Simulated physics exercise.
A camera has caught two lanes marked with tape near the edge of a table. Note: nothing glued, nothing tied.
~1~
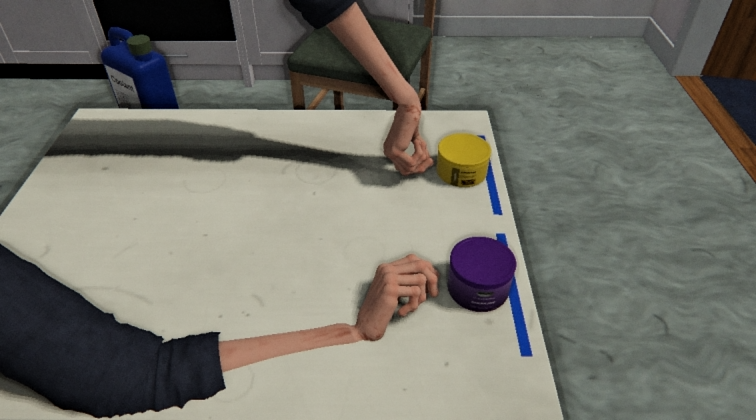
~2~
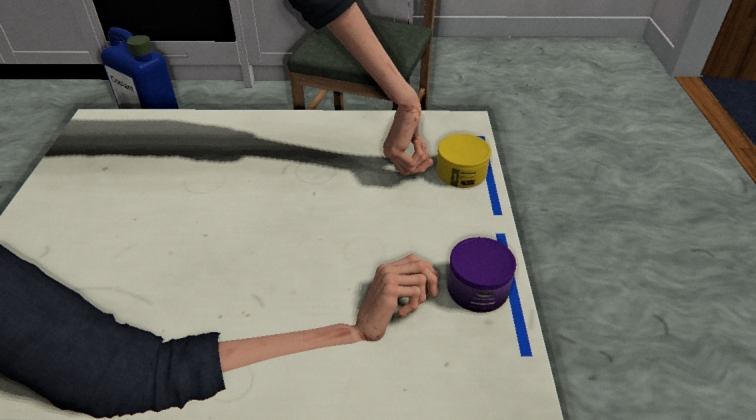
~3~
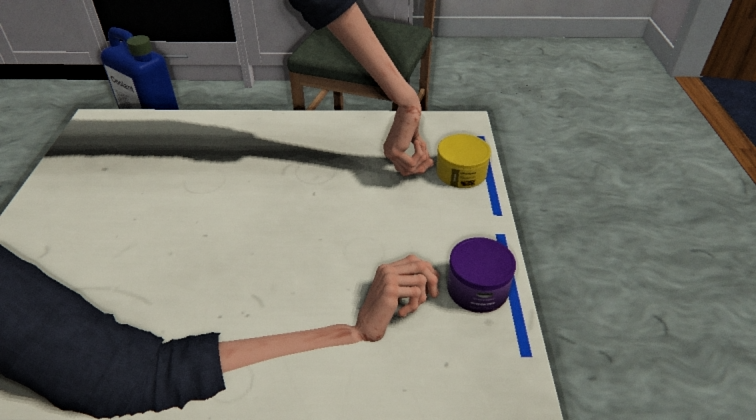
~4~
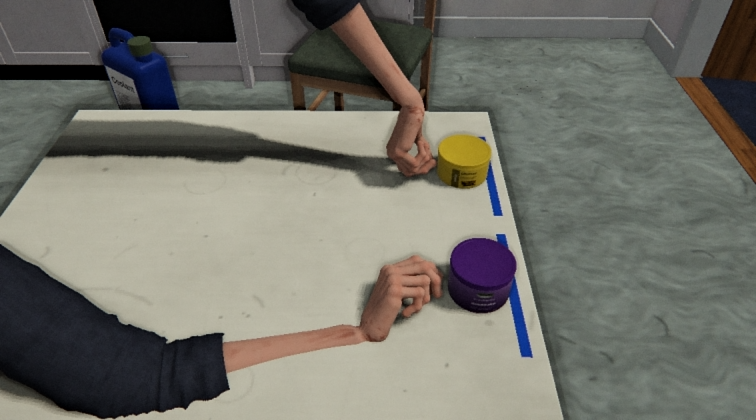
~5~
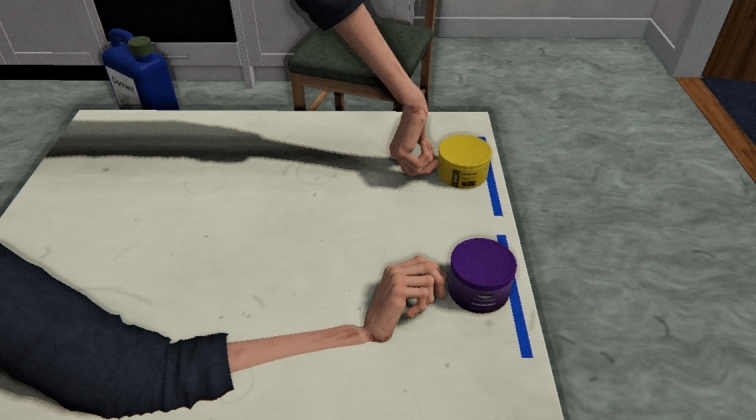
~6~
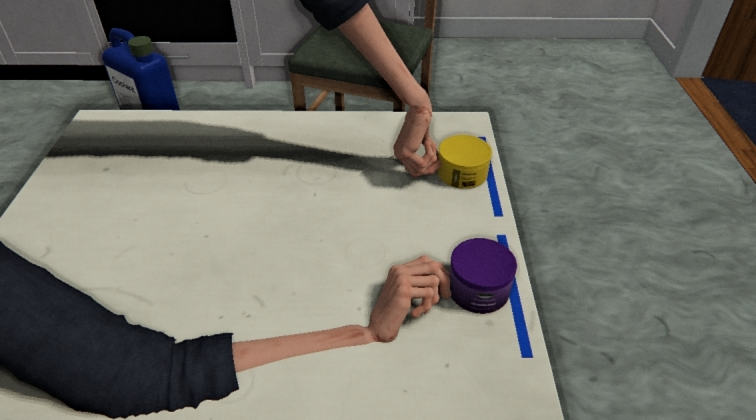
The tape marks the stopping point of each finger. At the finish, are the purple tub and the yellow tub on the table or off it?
At the finish, the purple tub is off the table, the yellow tub is off the table.
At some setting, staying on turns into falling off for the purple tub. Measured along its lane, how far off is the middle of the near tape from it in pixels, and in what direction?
Shift: Approx. 16 px, direction left.
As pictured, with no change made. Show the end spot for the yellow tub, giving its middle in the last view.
Roughly at (491, 378).
Then, 1.24 s past the last view, purple tub leaning 15° off how it started near (555, 279); yellow tub leaning 21° off how it started near (523, 167).
Then, 1.50 s past the last view, purple tub in the air near (576, 351); yellow tub in the air near (540, 258).
Then, 1.70 s past the last view, purple tub come down; yellow tub come down near (515, 373).
Finally, the purple tub falls off the table; the yellow tub falls off the table, near (491, 377).
